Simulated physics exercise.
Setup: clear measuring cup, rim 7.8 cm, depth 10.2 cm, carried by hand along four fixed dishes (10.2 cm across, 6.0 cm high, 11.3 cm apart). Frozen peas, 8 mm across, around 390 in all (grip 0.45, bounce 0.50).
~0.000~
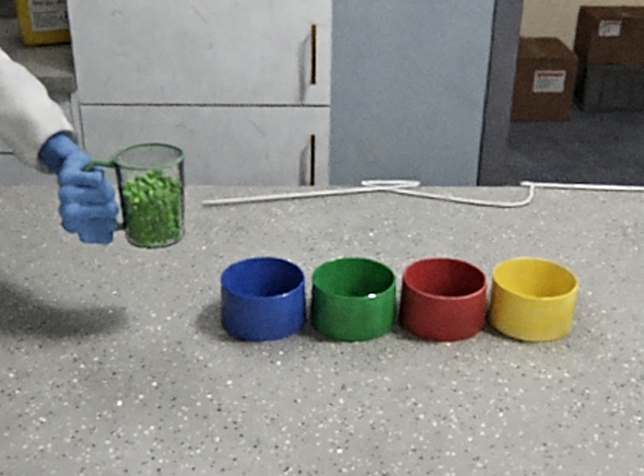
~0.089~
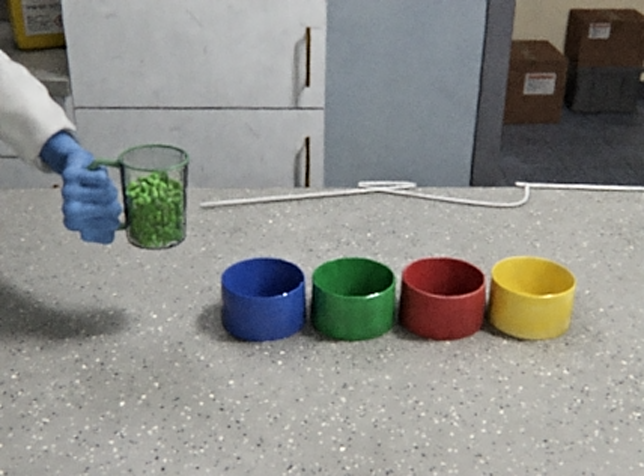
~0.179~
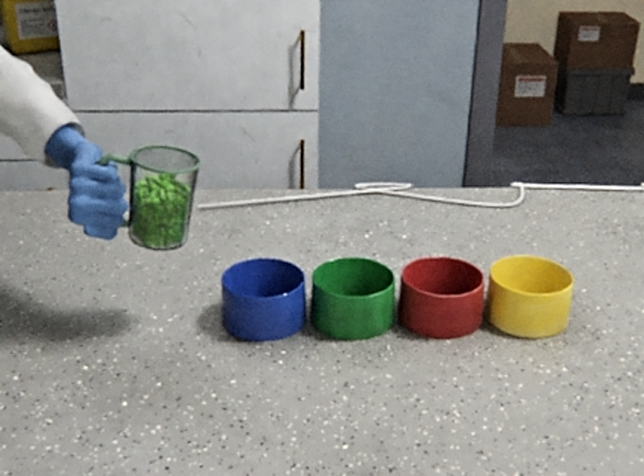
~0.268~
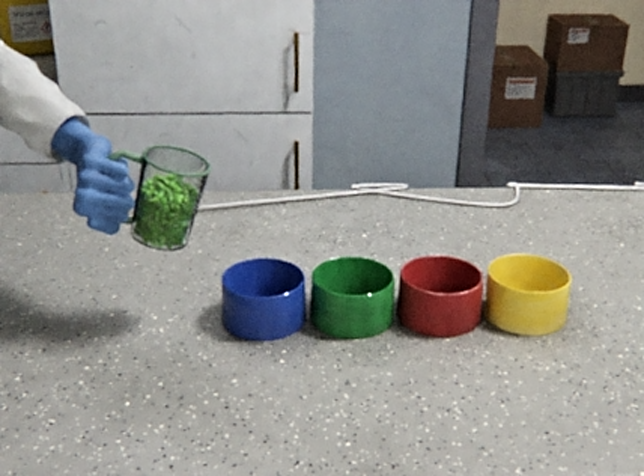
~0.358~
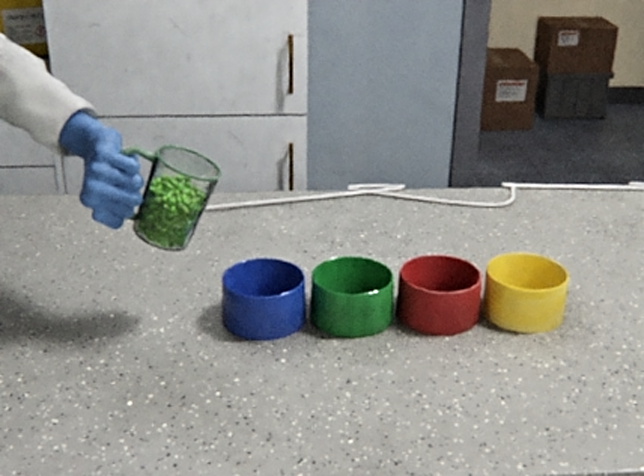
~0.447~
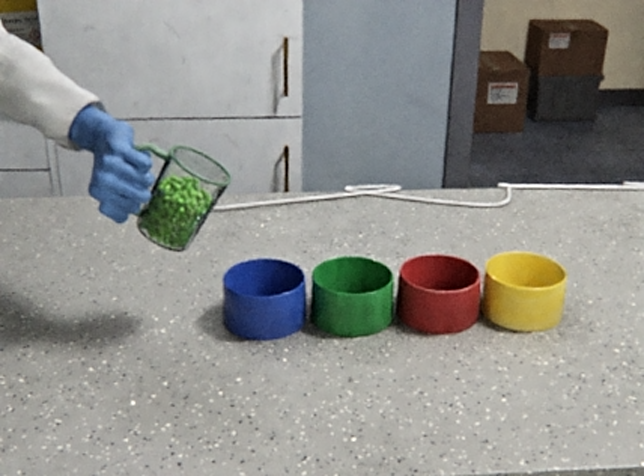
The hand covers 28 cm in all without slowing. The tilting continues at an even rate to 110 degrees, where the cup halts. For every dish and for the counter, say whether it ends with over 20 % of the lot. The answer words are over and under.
Red: Under. Blue: Under. Green: Over. Yellow: Under. Counter: Under.
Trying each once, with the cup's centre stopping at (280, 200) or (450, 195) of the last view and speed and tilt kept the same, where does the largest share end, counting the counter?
Green; green.
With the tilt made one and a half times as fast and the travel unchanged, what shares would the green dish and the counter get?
In that case green 30, counter 20.
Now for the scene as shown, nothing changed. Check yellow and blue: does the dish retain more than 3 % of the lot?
Yellow: False; blue: True.
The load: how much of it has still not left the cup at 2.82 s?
Around 0 percent.
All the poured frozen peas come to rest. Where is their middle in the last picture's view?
Estimated resting centre: Around (351, 303).
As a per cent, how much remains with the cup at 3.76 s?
Some 0 %.
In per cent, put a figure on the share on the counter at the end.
Close to 10 %, more or less.
After 1.87 s, tilt 110 degrees; cup holds 20 %, blue 5 %, green 60 %.
After 2.82 s, tilt 110 degrees; cup holds 0 %, blue 5 %, green 85 %.
After 3.76 s, tilt 110 degrees; cup holds 0 %, blue 5 %, green 85 %.
In the end, at 4.1 s, red 0 %, blue 5 %, green 85 %, yellow 0 %, counter 10 %.
